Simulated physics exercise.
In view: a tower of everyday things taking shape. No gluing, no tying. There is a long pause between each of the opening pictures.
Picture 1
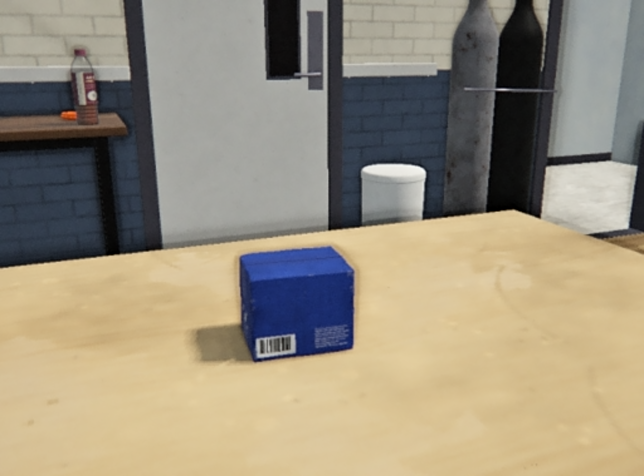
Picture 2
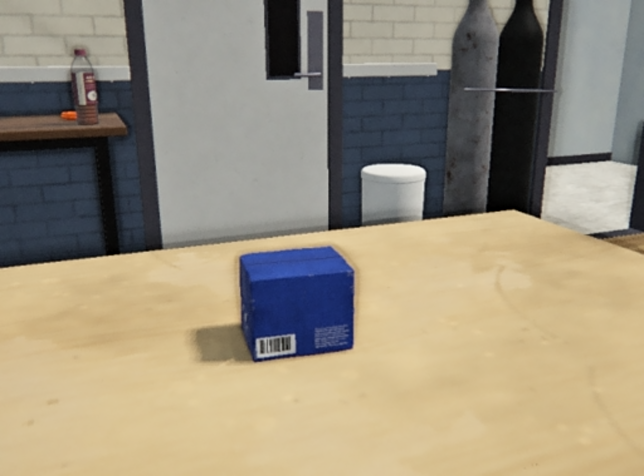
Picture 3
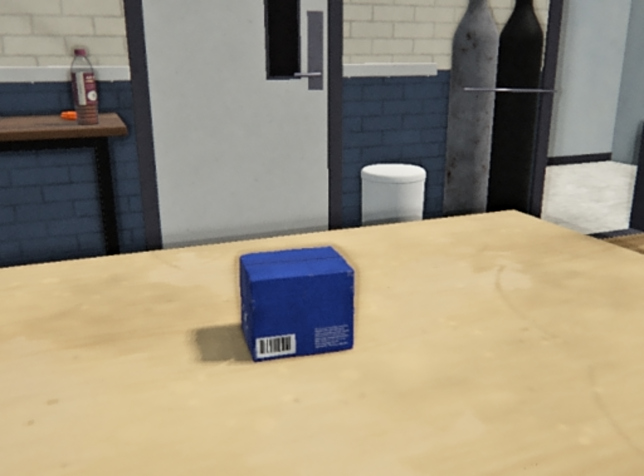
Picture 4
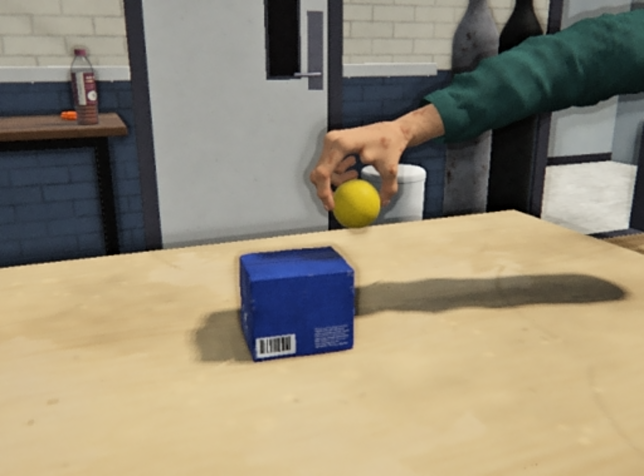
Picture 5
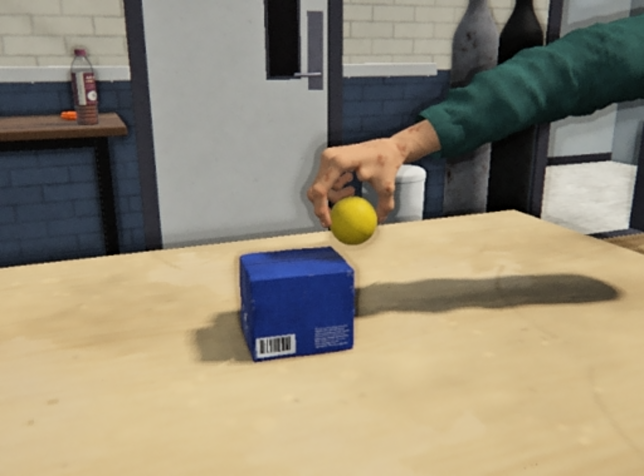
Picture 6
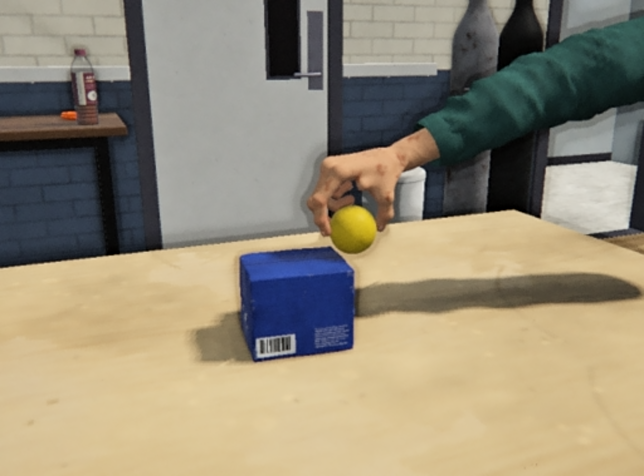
The clip opens on a blue box sitting alone and still on a pale wooden table, with a door and brick wall behind it. A hand in a green sleeve then appears from the right, holding a yellow lemon above the box, and lowers it slightly toward the box's top.
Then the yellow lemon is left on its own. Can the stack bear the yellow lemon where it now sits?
Something topples.
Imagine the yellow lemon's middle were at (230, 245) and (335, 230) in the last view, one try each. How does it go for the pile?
Topples over, then stays standing.
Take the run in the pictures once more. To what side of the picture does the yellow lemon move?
Off rightwards in the picture.
Then, 0.30 s past the last view, yellow lemon now fallen.
Then, 0.50 s past the last view, nothing new.
Finally, fallen, yellow lemon; blue box still in place. Final places as the last picture's camera would see them, yellow lemon near (391, 304). The pile comes apart.
